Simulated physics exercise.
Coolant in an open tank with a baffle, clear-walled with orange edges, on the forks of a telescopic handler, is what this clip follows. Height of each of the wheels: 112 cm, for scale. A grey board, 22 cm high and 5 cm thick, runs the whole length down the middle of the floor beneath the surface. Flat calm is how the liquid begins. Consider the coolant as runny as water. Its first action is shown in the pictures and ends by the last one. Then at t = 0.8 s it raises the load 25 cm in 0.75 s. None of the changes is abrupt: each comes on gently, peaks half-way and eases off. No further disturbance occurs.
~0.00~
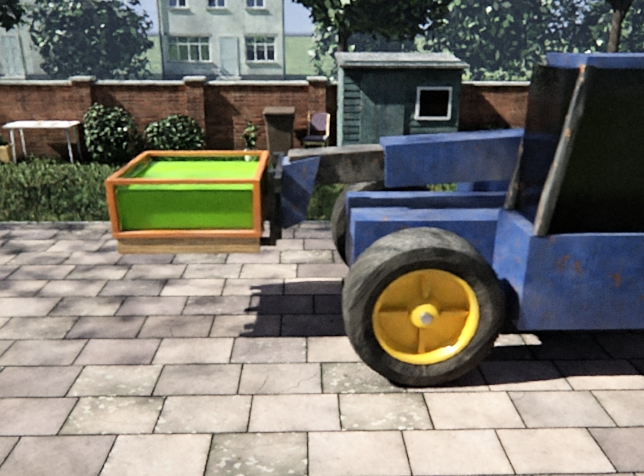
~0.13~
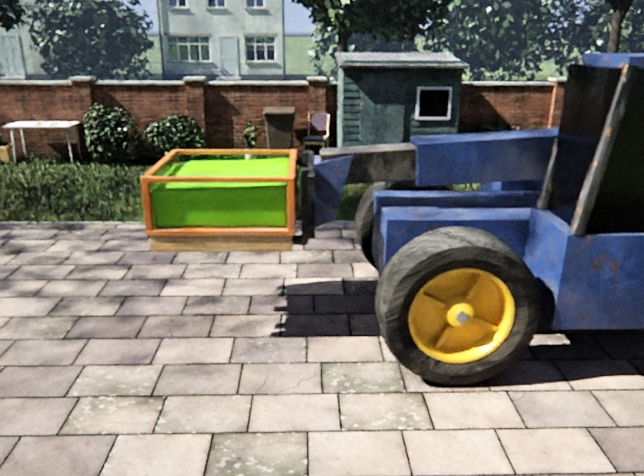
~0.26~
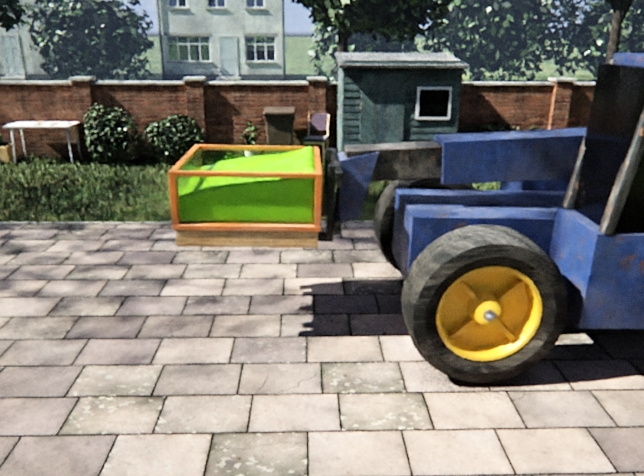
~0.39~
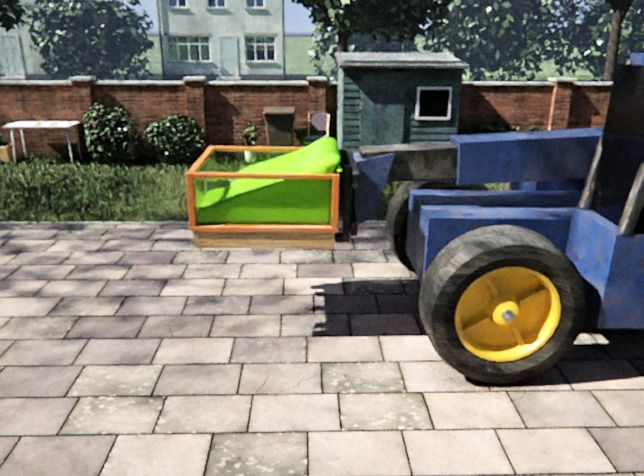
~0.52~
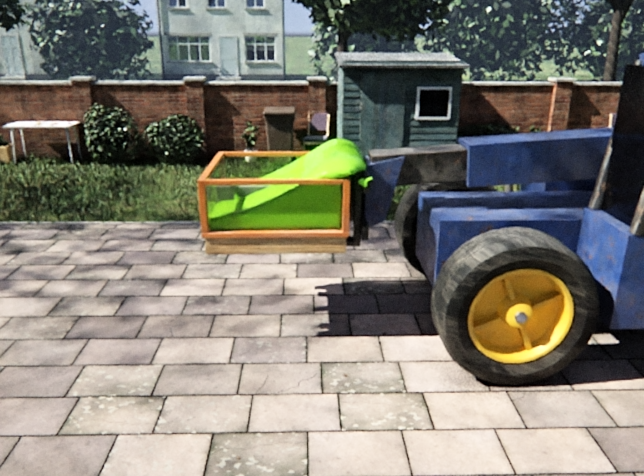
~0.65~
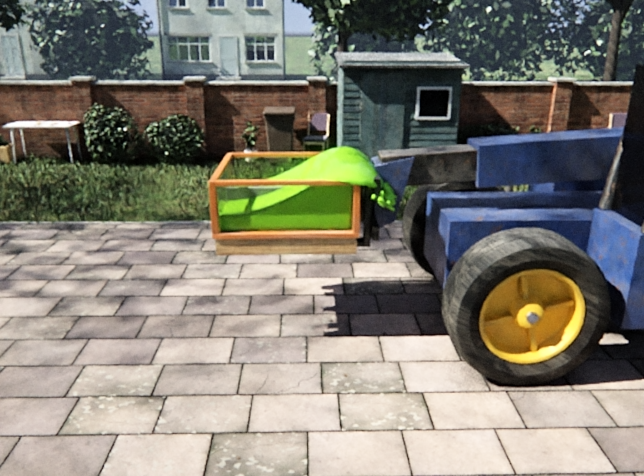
In a sunlit paved yard before a brick wall, hedge and green shed, a fixed camera looks side-on. A blue telescopic handler with yellow-hubbed wheels stands at right, holding out to the left a clear-walled, orange-edged open tank of bright green liquid. The handler rolls backward to the right, slowing, as the level liquid drops at the left, heaps up at the right end and slops over that edge.
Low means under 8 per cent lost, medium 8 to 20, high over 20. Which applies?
Medium applies.
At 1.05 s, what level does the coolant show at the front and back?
Heights: Front 44 cm, then back 24 cm.
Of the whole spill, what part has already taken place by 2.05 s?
By that time, around 80 percent of it is out.
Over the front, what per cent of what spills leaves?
10%.
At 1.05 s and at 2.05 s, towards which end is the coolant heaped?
Earlier it favours the forward side, later the rear side.
Then, 1.05 s in, it stands 24 cm high behind and 43 cm in front; 12 per cent has gone over the back.
Then, 1.55 s in, it stands 17 cm high behind and 33 cm in front; 12 per cent has gone over the back.
Then, 2.05 s in, it stands 40 cm high behind and 20 cm in front; 13 per cent has gone over the back.
Then, 4.53 s in, 16 per cent has gone over the back, 47 of 293 litres.
